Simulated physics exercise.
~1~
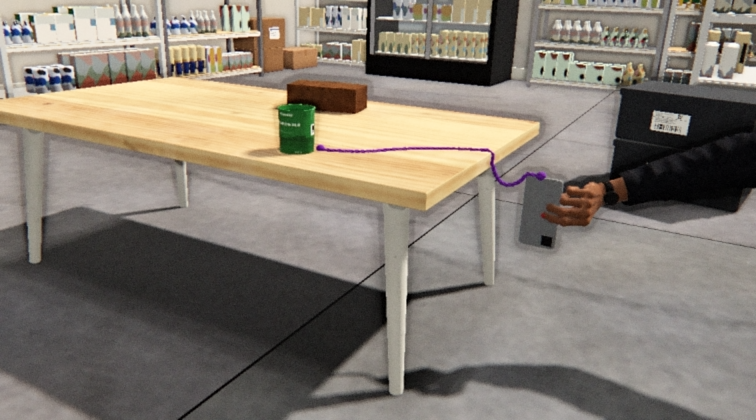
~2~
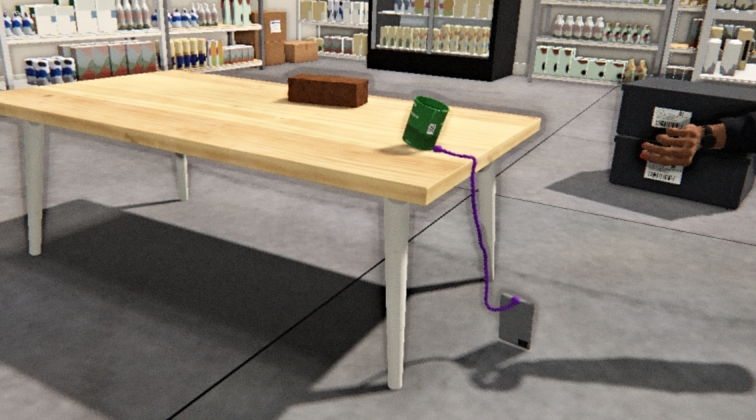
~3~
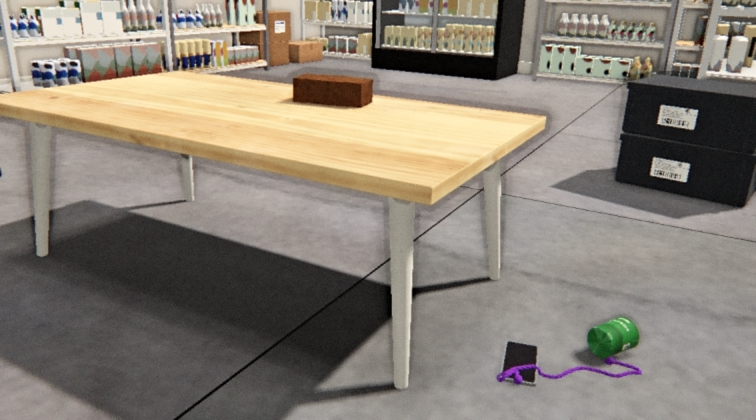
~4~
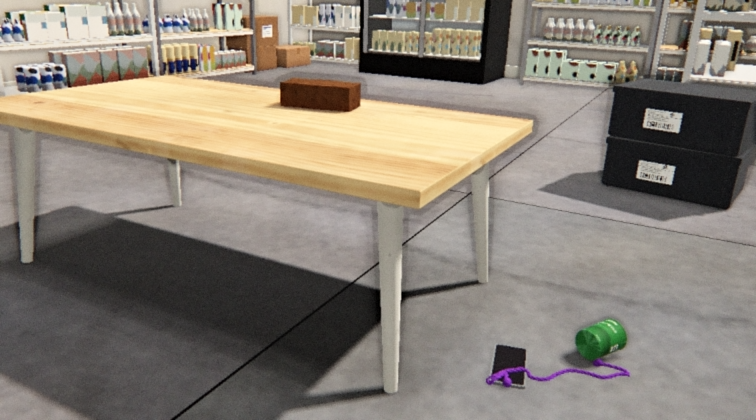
A grey phone hangs from a hand beyond the right end of a wooden table, tied by a purple cord to a green cup standing near a brick. The hand lets go and draws back, and the phone drops toward the floor. The cord pulls down with it, tugging the cup to the right until it tips at the table's edge. The cup then goes over and follows the phone down. Both end up lying on the grey floor, the cup on its side and the cord loose between them, while the brick stays on the table.
